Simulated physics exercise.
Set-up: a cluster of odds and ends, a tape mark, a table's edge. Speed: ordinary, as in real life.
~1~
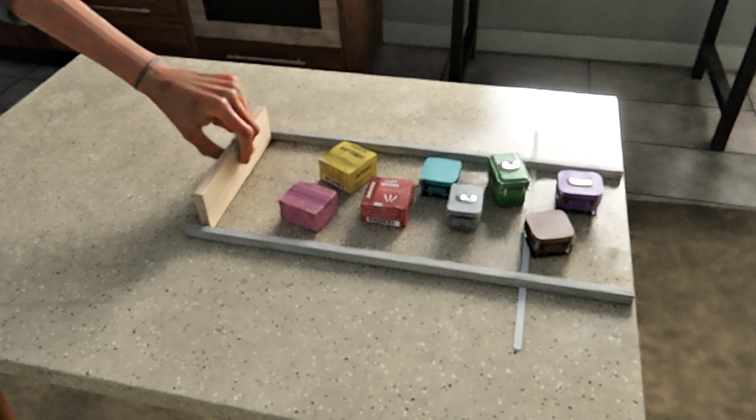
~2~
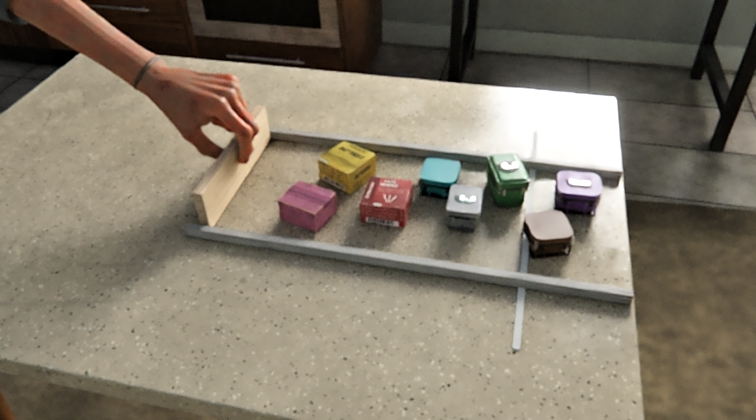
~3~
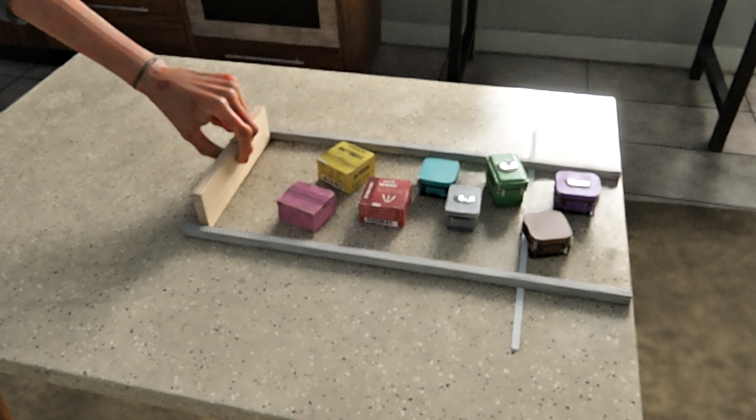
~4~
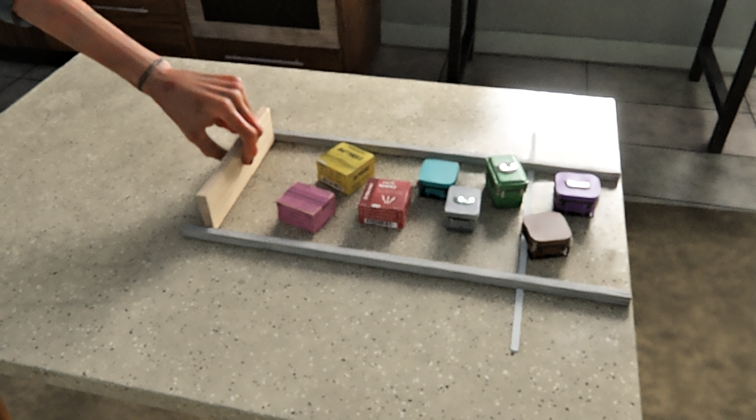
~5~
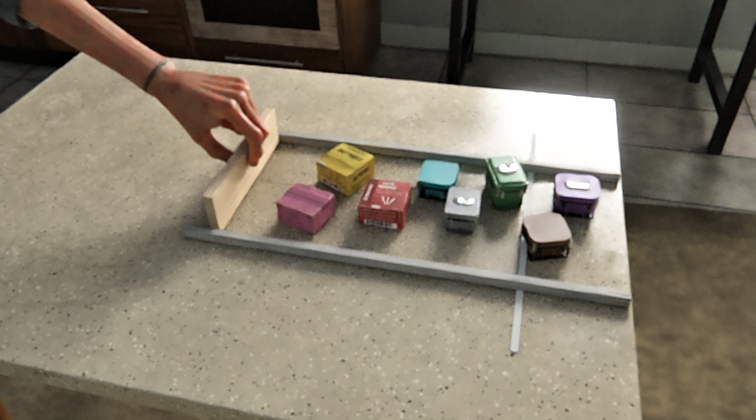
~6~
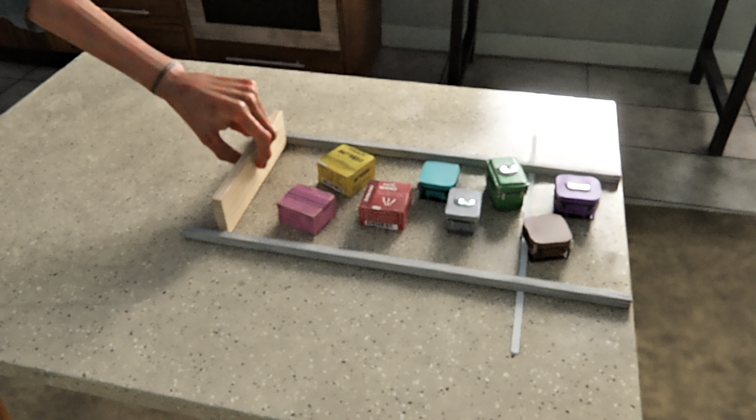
At first, a hand holds a wooden board upright at the left end of two grey rails on a speckled table, with small colourful boxes and cases between them. The board stays nearly still, then the hand slides it slightly right toward the pink and yellow boxes, while the items barely shift.
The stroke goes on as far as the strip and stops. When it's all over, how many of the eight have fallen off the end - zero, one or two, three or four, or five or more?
Missing from the table at the end: Three or four.
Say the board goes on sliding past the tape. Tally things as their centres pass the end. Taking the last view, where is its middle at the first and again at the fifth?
It sits around (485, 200) and after that around (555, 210).
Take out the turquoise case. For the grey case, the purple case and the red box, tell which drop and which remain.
Outcome - grey case falling, purple case falling, red box staying.
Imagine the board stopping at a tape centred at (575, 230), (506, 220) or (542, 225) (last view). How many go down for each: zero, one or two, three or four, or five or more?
Taking the tapes one after another, the count is 5 or more, then 1 or 2, then 3 or 4.
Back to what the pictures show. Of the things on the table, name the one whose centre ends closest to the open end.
Brown case.
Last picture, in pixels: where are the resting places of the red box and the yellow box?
The red box stops around (601, 231); the yellow box around (553, 190).
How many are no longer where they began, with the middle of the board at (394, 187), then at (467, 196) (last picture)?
The first number is 5, the next one 8.
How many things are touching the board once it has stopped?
Total: 2.
A little later, none off yet; purple case at rest near (576, 197); brown case at rest near (546, 238); green case at rest near (506, 183).
Next, none off yet; purple case at rest near (576, 197); brown case moving near (556, 241); green case moving near (515, 184).
Later still, none off yet; purple case shifted about its own width near (627, 204); brown case shifted well along near (618, 260); green case shifted well along near (590, 193).
When it is over, the number that fall off is three or four; down, grey case, green case and purple case.
